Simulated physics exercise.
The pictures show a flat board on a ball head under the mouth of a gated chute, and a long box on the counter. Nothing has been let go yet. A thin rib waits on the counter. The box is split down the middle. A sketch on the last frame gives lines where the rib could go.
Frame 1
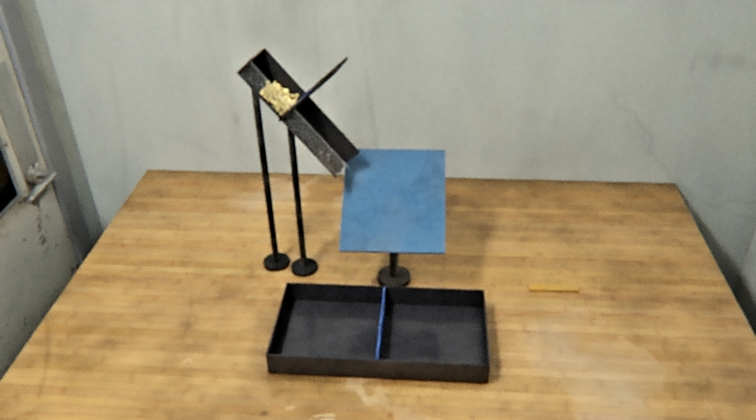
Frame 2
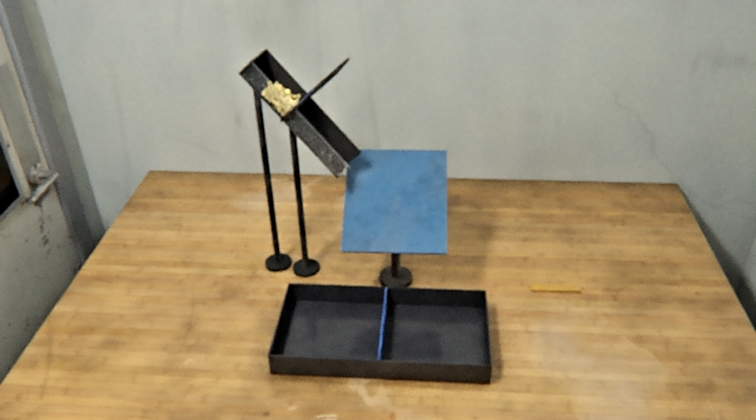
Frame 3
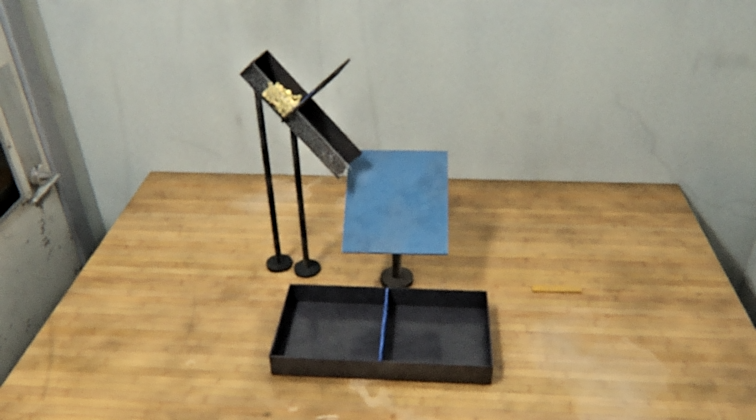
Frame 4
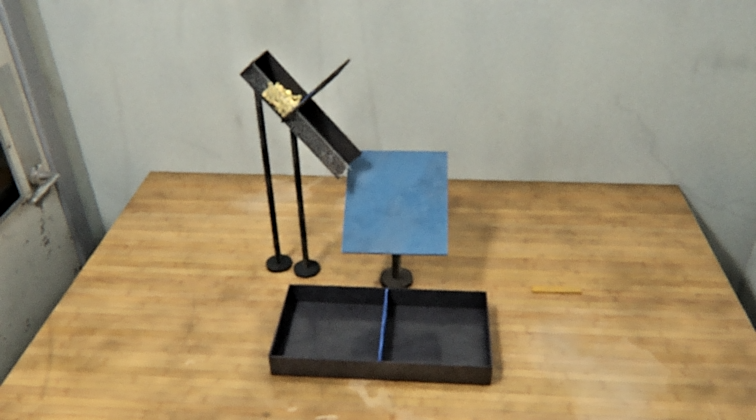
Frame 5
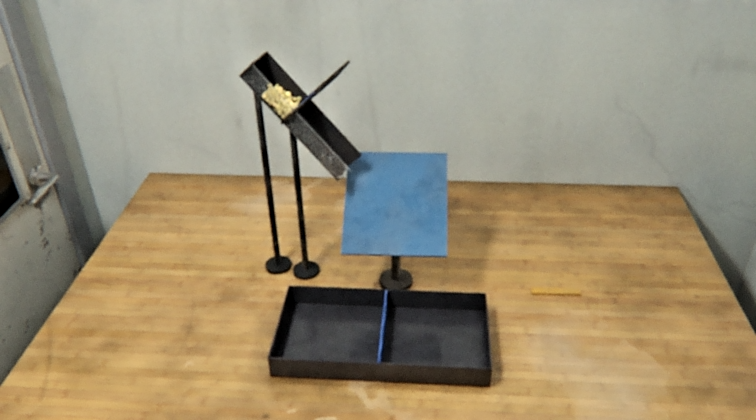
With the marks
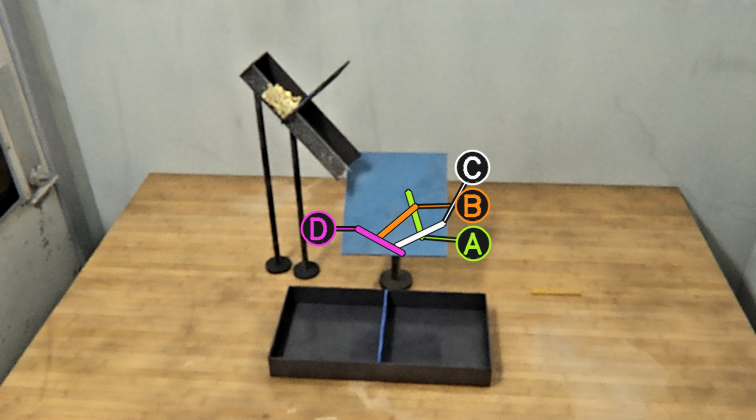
On a worn, light wooden counter against a pale grey wall, the view looks down slightly from the front. A dark chute on two black stands slopes down to the right at upper left, pale yellow pieces behind its gate, above a tilted blue board, a black box split by a blue divider, and a thin yellow strip at right. Nothing moves on the counter, and the view only jitters very faintly.
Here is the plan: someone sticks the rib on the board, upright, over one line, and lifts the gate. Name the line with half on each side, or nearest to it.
The answer is line C.
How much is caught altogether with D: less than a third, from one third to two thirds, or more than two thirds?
It is more than two thirds.
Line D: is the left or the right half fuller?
More lands on the right.
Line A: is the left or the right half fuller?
More lands on the right.
On the marked copy, line A from (408, 192) to (421, 237); line B from (415, 206) to (377, 238); line C from (442, 223) to (396, 245); line D from (357, 228) to (402, 253).
If A is chosen, of what is caught, a small part in the left half, nearly all in the right.
If B is chosen, of what is caught, most in the left half, a small part in the right.
If C is chosen, of what is caught, about half in the left half, about half in the right.
If D is chosen, of what is caught, none in the left half, all in the right.
